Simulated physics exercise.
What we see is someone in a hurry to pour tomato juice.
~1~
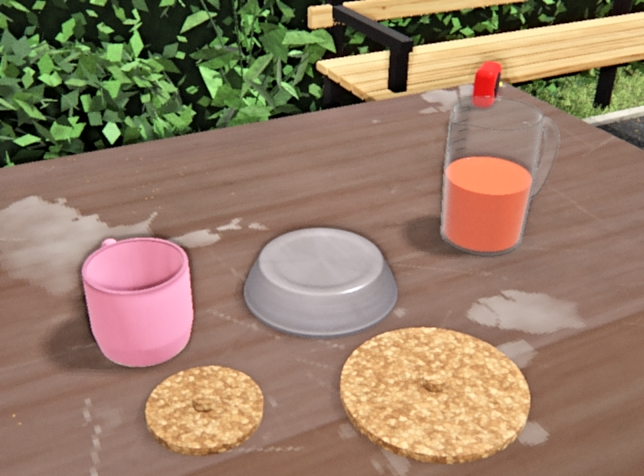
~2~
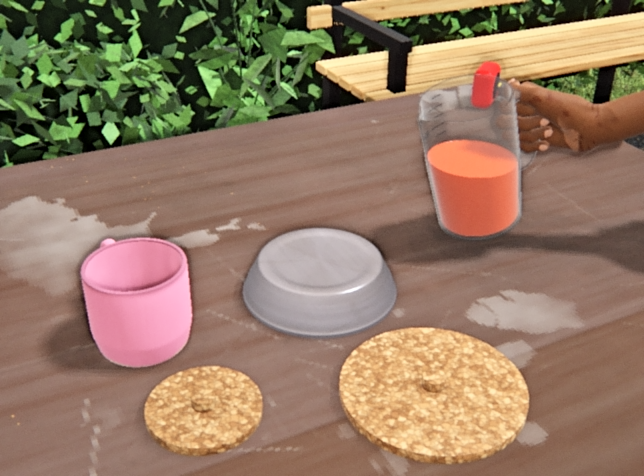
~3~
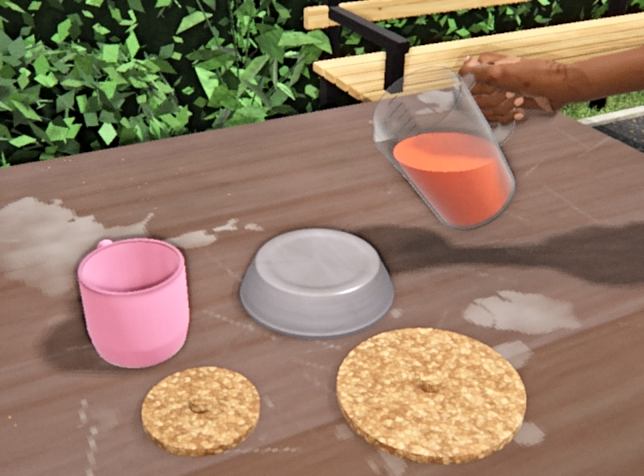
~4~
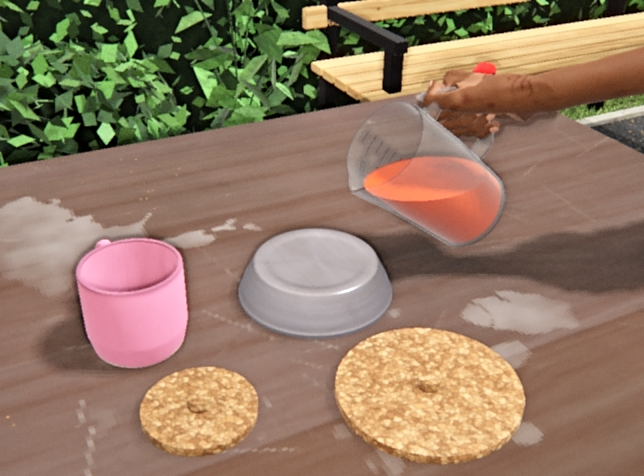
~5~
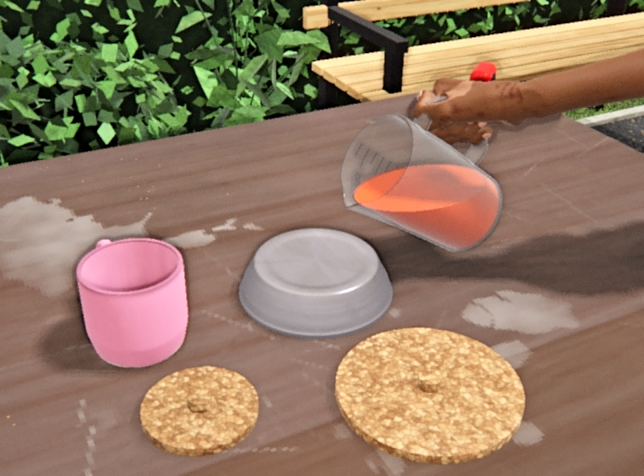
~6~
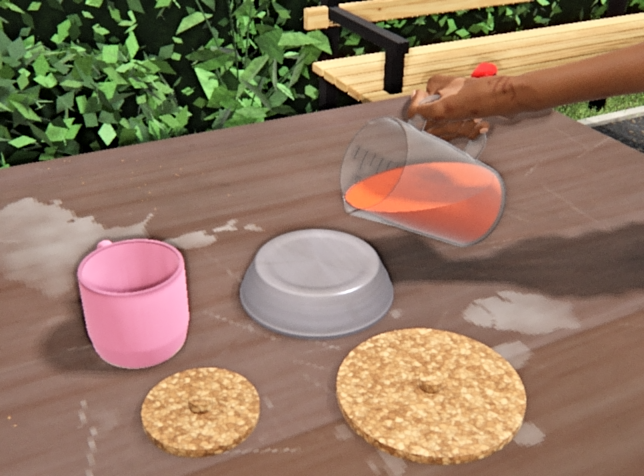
On an outdoor wooden table, a hand grips a clear jug of orange-red liquid, lifts it, moves it left and tilts it steeply toward an upturned grey dish, while a pink mug and two cork mats stay still.
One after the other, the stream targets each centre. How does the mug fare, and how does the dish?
Outcome: The mug welcomes it. The dish repels it.
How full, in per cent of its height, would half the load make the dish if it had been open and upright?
50 per cent, by my reckoning.
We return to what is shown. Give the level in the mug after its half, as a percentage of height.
Level: Roughly 55% of the height.
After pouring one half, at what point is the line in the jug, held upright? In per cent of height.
It comes up to something like 25 percent.
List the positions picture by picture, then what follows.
In the first frame, nothing is moving yet; jug (489, 174) about half full; dish (321, 278) upside down; mug (141, 307) open.
In the second frame, the jug is picked up; jug about half full, surface at (473, 159); dish (320, 278) upside down.
In the third frame, tilting; jug (446, 150) tipped 35° with all of its load; mug (137, 308) open.
In the fourth frame, no stream yet; jug (427, 176) tipped 50° with all of its load; dish (316, 279) upside down.
In the fifth frame, still nothing leaves it; jug (422, 186) tipped 55° with all of its load; mug (136, 307) open.
In the sixth frame, on the point of pouring; jug (423, 185) tipped 60° with all of its load; dish (317, 279) upside down; mug (137, 308) open.
Next, it runs off the upturned base of the dish.
After that, the tomato juice goes into the mug.
Finally, the dish is empty, in a puddle; the mug has its share inside.
